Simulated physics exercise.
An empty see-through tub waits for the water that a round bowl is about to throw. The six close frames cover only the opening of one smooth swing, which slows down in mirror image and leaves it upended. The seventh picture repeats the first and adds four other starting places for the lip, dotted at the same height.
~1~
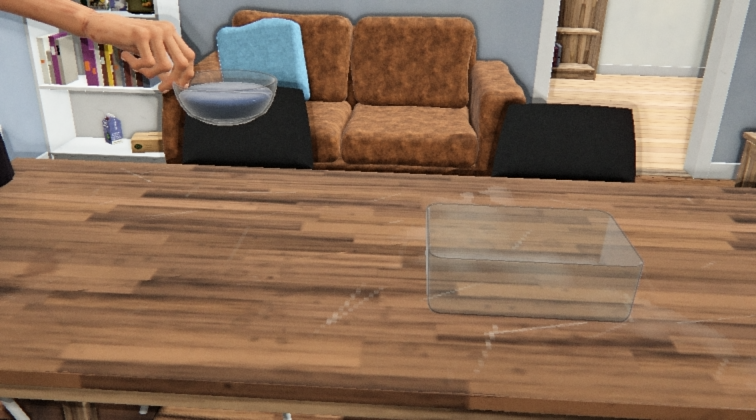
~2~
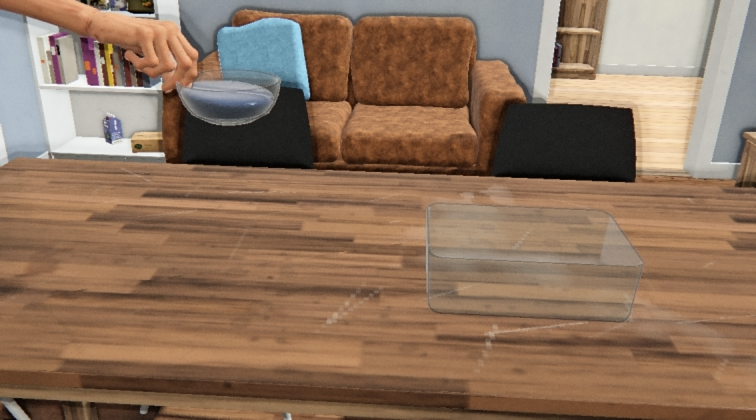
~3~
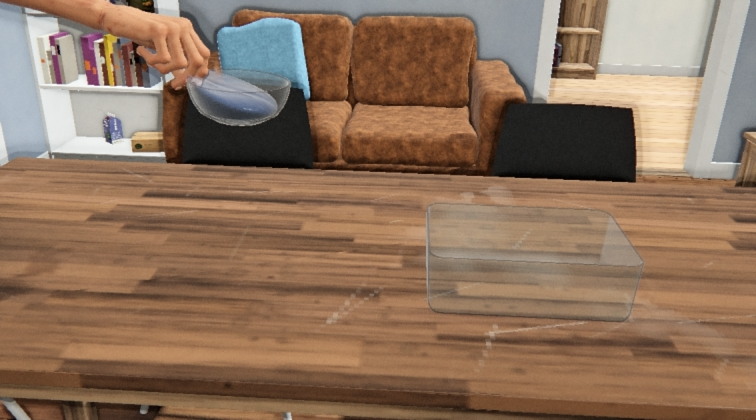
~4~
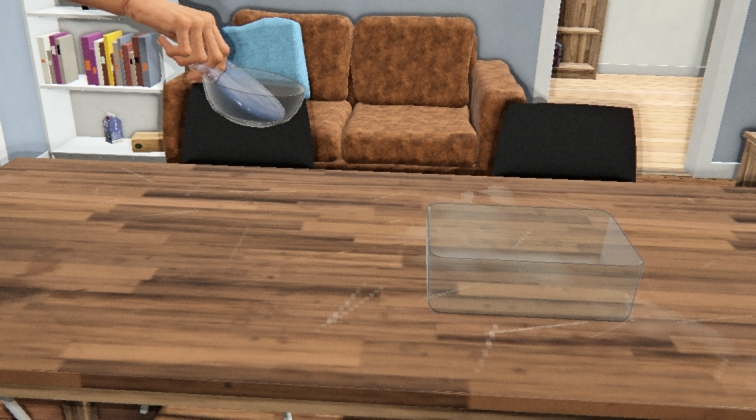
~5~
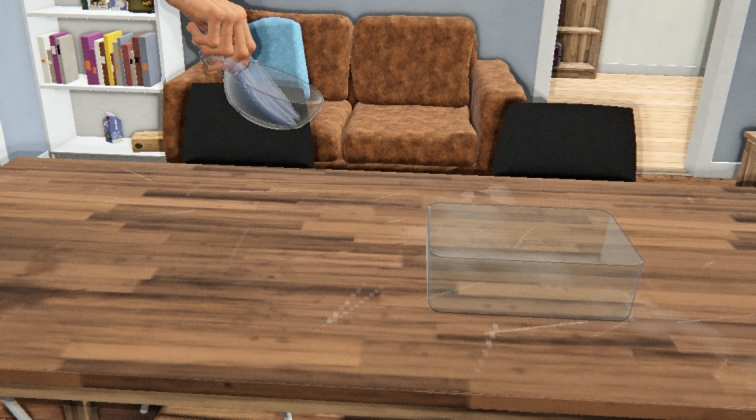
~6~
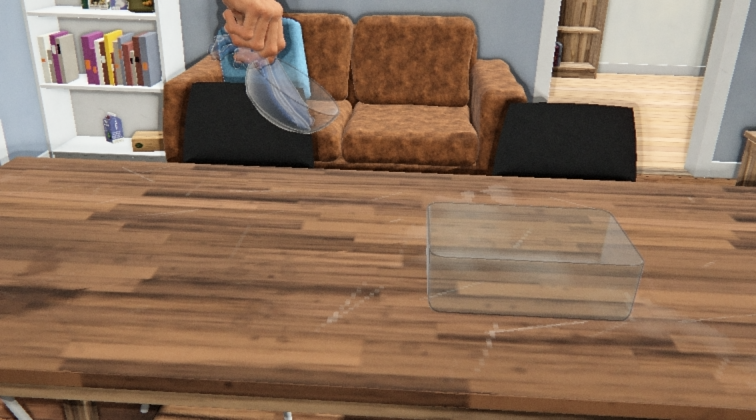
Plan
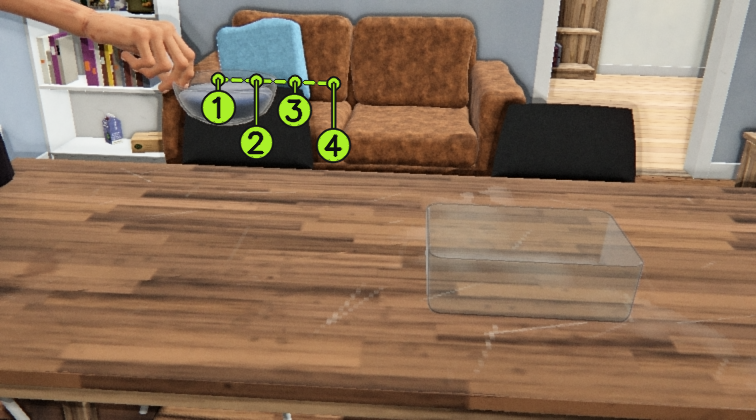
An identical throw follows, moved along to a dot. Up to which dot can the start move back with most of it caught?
Dot 3 just does it.
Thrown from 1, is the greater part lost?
Yes, that goes wrong.
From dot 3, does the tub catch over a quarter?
Yes, clearly.
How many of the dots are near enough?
Two of the four.
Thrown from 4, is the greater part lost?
No, not at all.
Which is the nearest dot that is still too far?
That is dot 2.
On the marked copy, 1 at (218, 79); 2 at (256, 80); 3 at (294, 82); 4 at (333, 83).
Choosing 1, about 8 % lands in the tub, 89 % falls short and 3 % goes beside or beyond.
Choosing 2, about 32 % lands in the tub, 64 % falls short and 4 % goes beside or beyond.
Choosing 3, about 63 % lands in the tub, 29 % falls short and 8 % goes beside or beyond.
Choosing 4, about 68 % lands in the tub, 20 % falls short and 11 % goes beside or beyond.
